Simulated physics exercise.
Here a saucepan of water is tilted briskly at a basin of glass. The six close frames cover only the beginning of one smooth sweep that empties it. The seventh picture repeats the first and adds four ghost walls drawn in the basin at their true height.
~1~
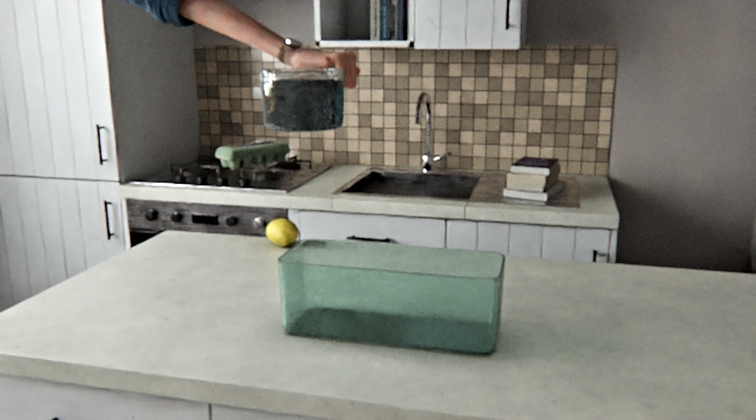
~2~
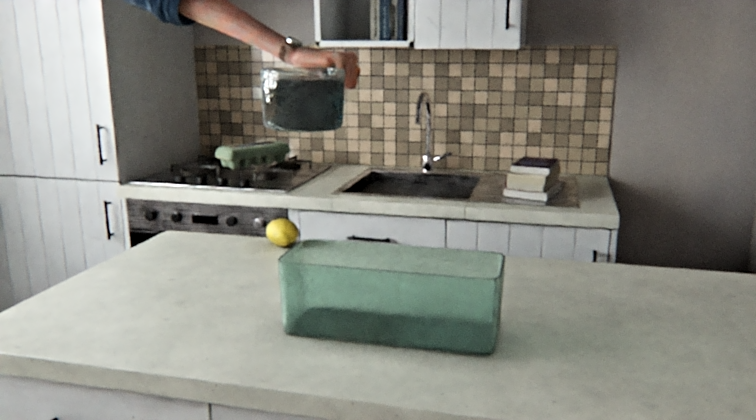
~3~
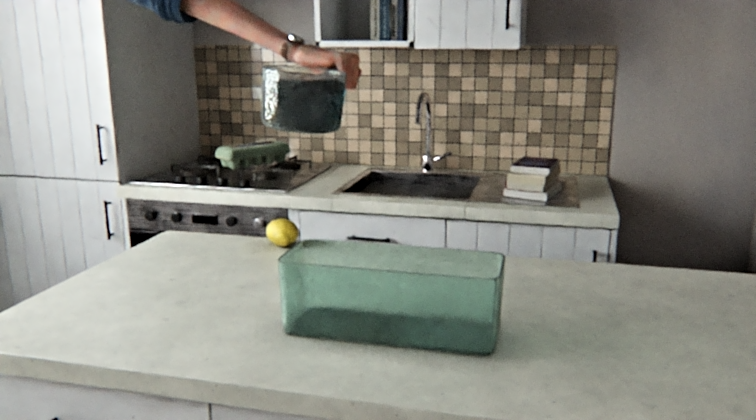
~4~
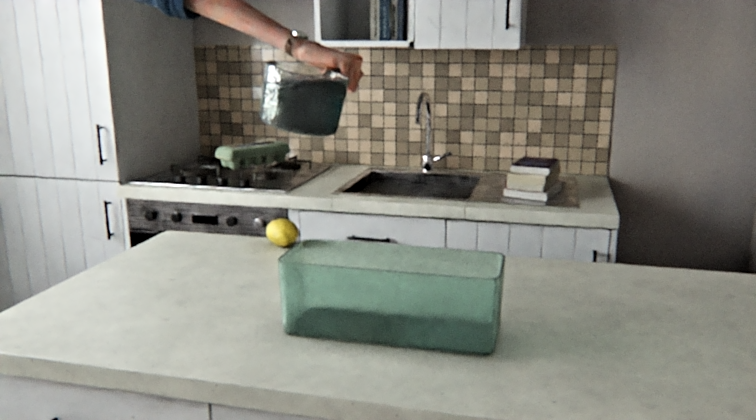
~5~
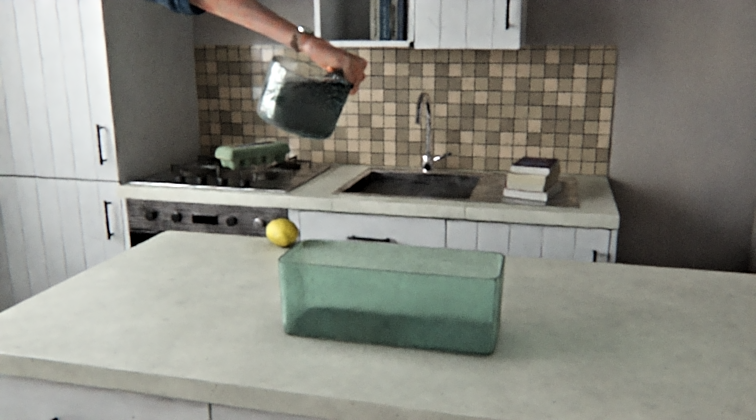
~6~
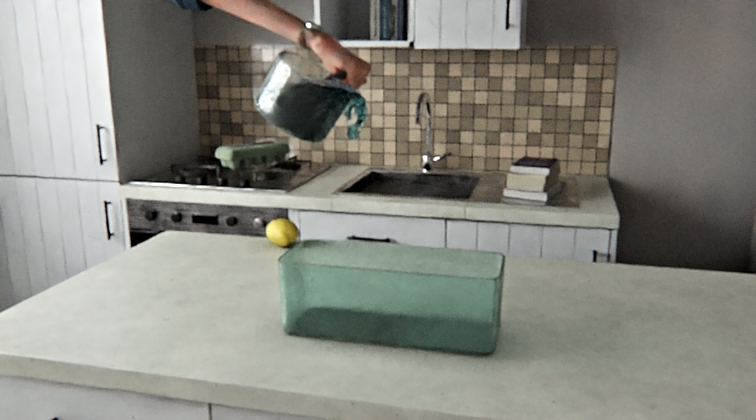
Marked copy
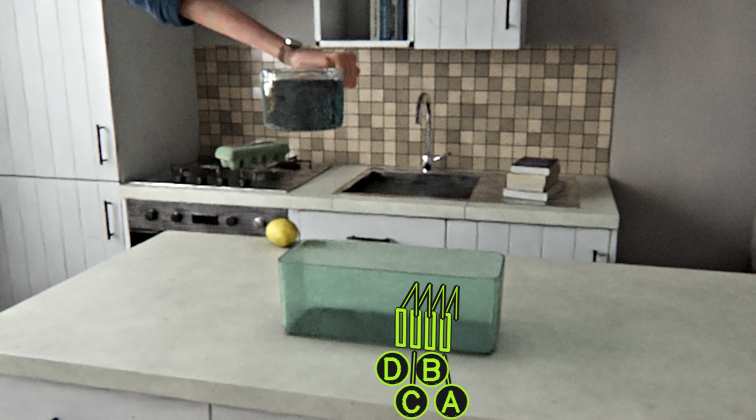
In a kitchen, a hand held a clear container of dark water above a counter with a green glass basin and a lemon, then tilted it to the right until water came over its lip.
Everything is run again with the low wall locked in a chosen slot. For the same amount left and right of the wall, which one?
D.
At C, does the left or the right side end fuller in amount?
More ends on the left.
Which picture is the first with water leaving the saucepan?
In picture 5.
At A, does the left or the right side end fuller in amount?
More ends on the left.
On the marked copy, A at (444, 355); B at (429, 353); C at (414, 352); D at (400, 350).
For place A, about 97 % ends left of the wall and 2 % right of it.
For place B, about 95 % ends left of the wall and 3 % right of it.
For place C, about 79 % ends left of the wall and 19 % right of it.
For place D, about 48 % ends left of the wall and 50 % right of it.
